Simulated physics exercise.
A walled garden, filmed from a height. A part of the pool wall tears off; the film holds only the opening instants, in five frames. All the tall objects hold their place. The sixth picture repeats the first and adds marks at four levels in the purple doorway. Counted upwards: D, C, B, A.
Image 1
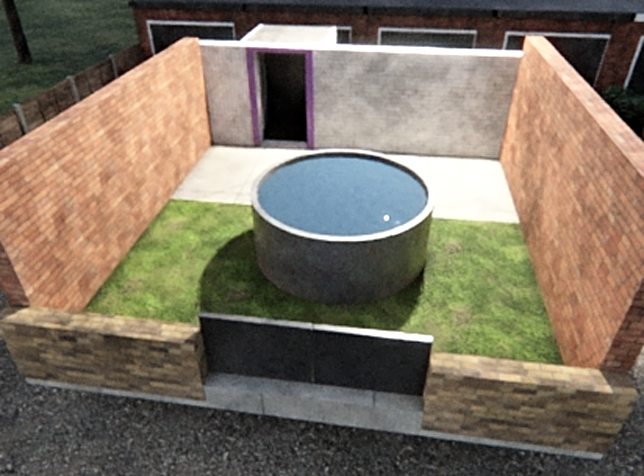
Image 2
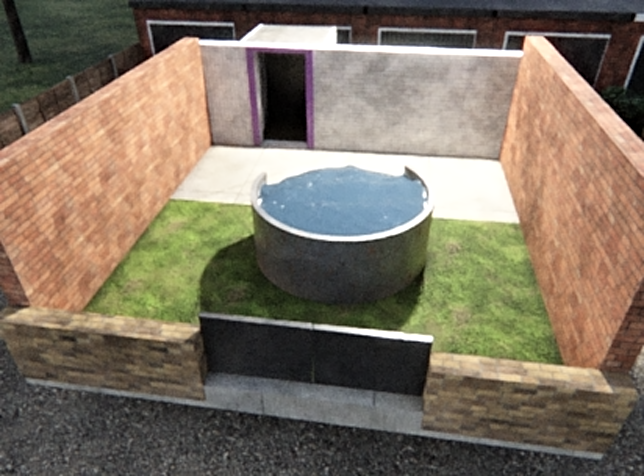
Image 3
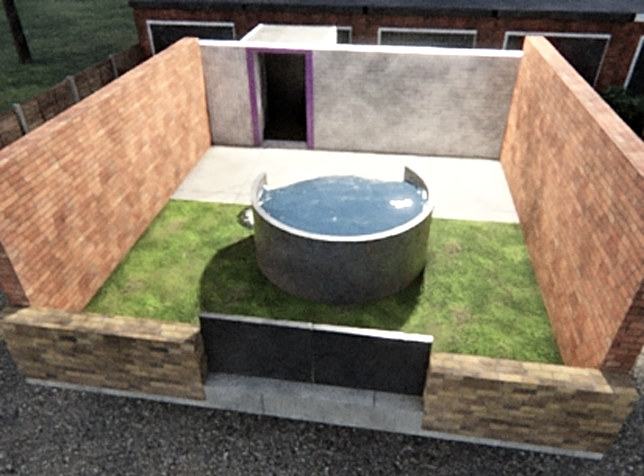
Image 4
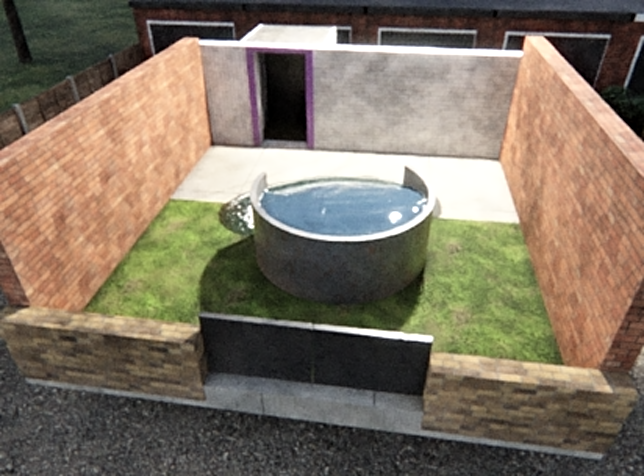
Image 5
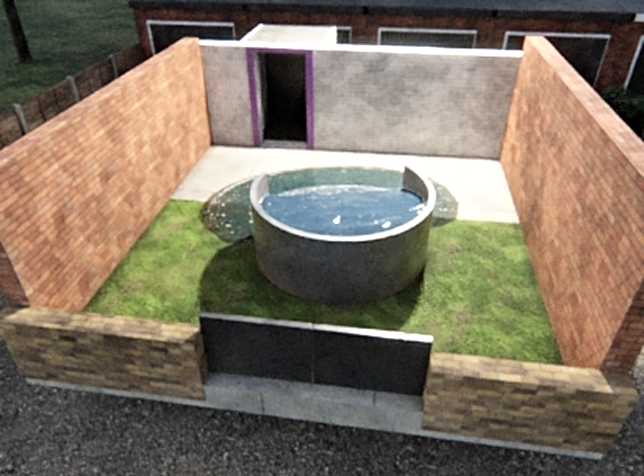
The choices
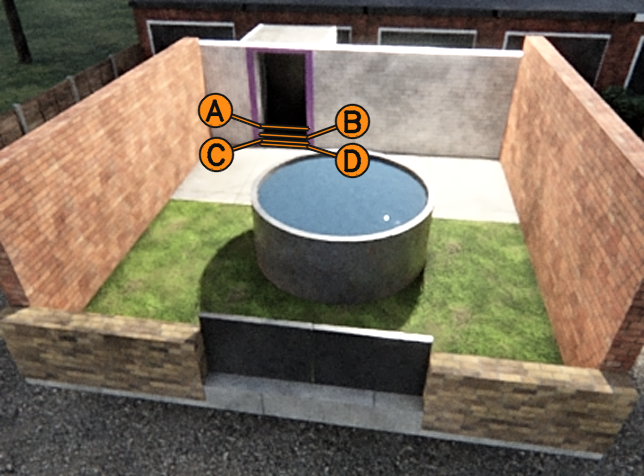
Water lies still in a round grey pool at the middle of a walled garden, seen from above by an unmoving camera, with grass around it and pale paving behind. Tall orange brick walls flank it, a purple-framed doorway opens at the back left, and a dark gate stands shut in front. The pool's far rim opens, the water inside lowers, and clear water spreads out behind, first left, then right.
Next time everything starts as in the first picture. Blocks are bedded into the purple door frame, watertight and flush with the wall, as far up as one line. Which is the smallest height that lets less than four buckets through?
The answer is height A.
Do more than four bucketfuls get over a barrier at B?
Yes, that goes wrong.
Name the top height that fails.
The answer is B.
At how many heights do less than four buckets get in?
One of them.
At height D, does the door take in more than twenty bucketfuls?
Yes, it does.
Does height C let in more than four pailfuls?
Yes, it does.
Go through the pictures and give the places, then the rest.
Water in the pool at rest, its middle at (342, 194); foot of the purple doorway at (284, 147); shut gate at (313, 334), in the first picture.
Water covers 3 % of the ground, its front hidden from here, in the second picture.
Front seen at (250, 224), 7 % of the ground wet, in the third picture.
Front seen at (225, 211), 13 % of the ground wet, in the fourth picture.
Front seen at (207, 207), 22 % of the ground wet, in the fifth picture.
On the marked copy, A at (283, 127); B at (283, 135); C at (284, 141); D at (284, 145); from the bottom up D, C, B, A.
With A, a splash gets over, under a bucket.
With B, about 8 bucketfuls get in.
With C, dozens of bucketfuls pour in.
With D, dozens of bucketfuls pour in.
